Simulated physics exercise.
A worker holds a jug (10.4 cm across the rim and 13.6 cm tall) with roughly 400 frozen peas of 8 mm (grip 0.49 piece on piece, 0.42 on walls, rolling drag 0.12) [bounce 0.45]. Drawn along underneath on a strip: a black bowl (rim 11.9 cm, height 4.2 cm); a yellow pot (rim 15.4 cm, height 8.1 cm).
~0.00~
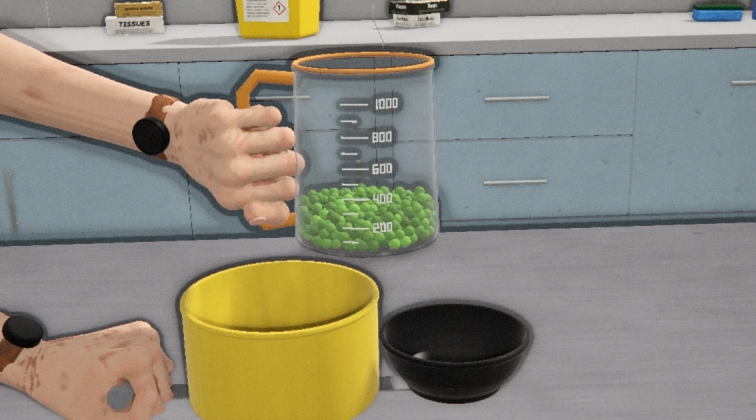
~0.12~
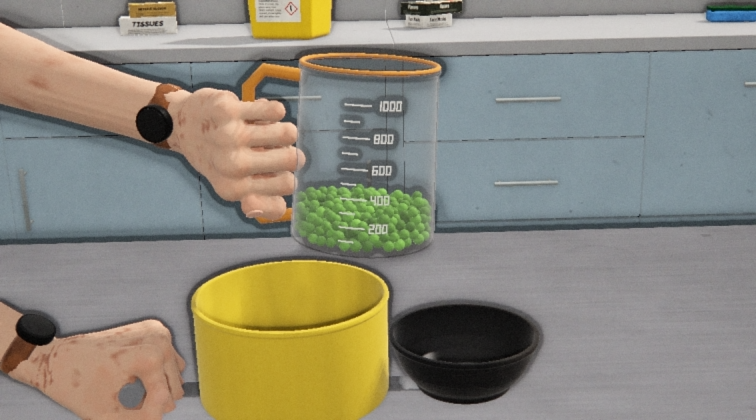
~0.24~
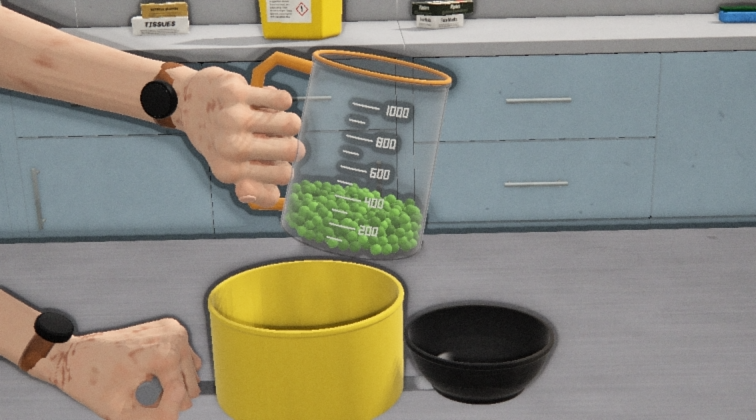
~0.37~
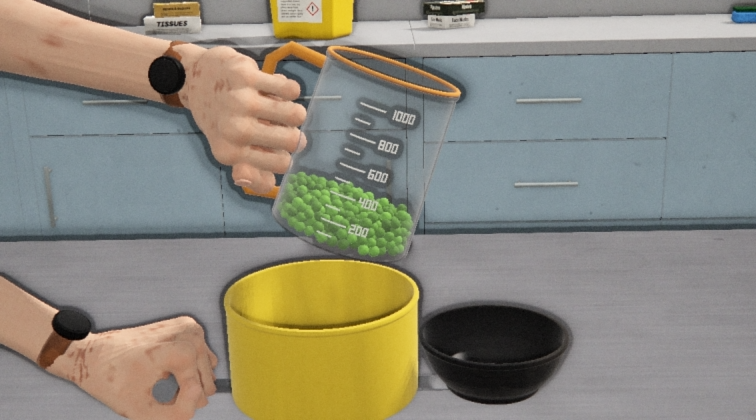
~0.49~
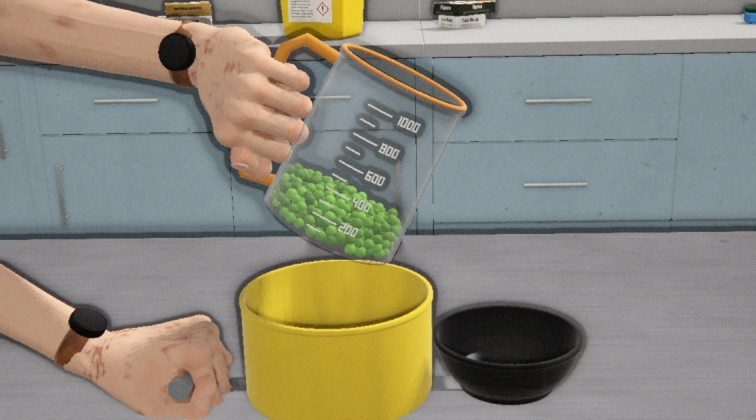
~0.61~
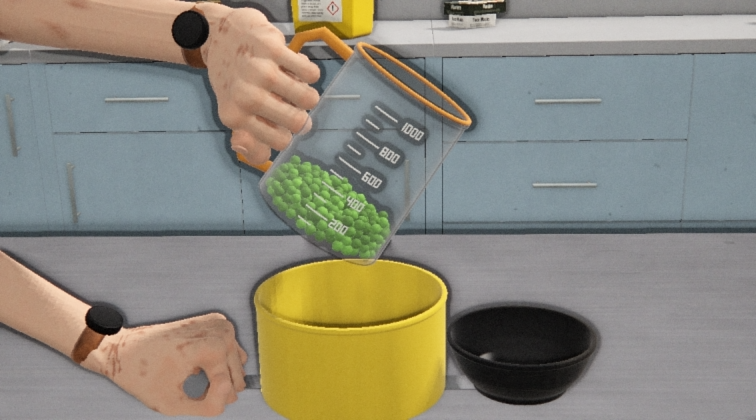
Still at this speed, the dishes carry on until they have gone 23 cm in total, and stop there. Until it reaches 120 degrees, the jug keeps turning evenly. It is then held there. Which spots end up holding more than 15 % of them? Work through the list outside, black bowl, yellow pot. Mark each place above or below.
Marks: Outside above, black bowl below, yellow pot above.
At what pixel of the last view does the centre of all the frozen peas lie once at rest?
Roughly (528, 369).
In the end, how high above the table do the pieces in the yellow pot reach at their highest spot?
2.0 cm, roughly.
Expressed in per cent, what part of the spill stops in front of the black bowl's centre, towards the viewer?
Share of spill: Approx. 40 %.
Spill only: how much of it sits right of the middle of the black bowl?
I'd guess close to 0 in a hundred.
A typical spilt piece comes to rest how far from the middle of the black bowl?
I'd say close to 26 cm.
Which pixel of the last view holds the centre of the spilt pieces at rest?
I'd say roughly (431, 370).
After 1.24 s, tilt 76 degrees; jug 100 %; middle of all pieces on or above the table near (314, 188).
Then, at 1.76 s, tilt 110 degrees; jug 100 %; middle of all pieces on or above the table near (330, 184).
After 2.24 s, tilt 120 degrees; yellow pot 65 %, jug 20 %, outside 5 %, in the air 10 %; middle of all pieces on or above the table near (491, 326).
After 2.70 s, tilt 120 degrees; yellow pot 65 %, outside 35 %; middle of all pieces on or above the table near (516, 370).
At rest (3.0 s), yellow pot 65 %, jug 0 %, black bowl 0 %, outside 35 %.
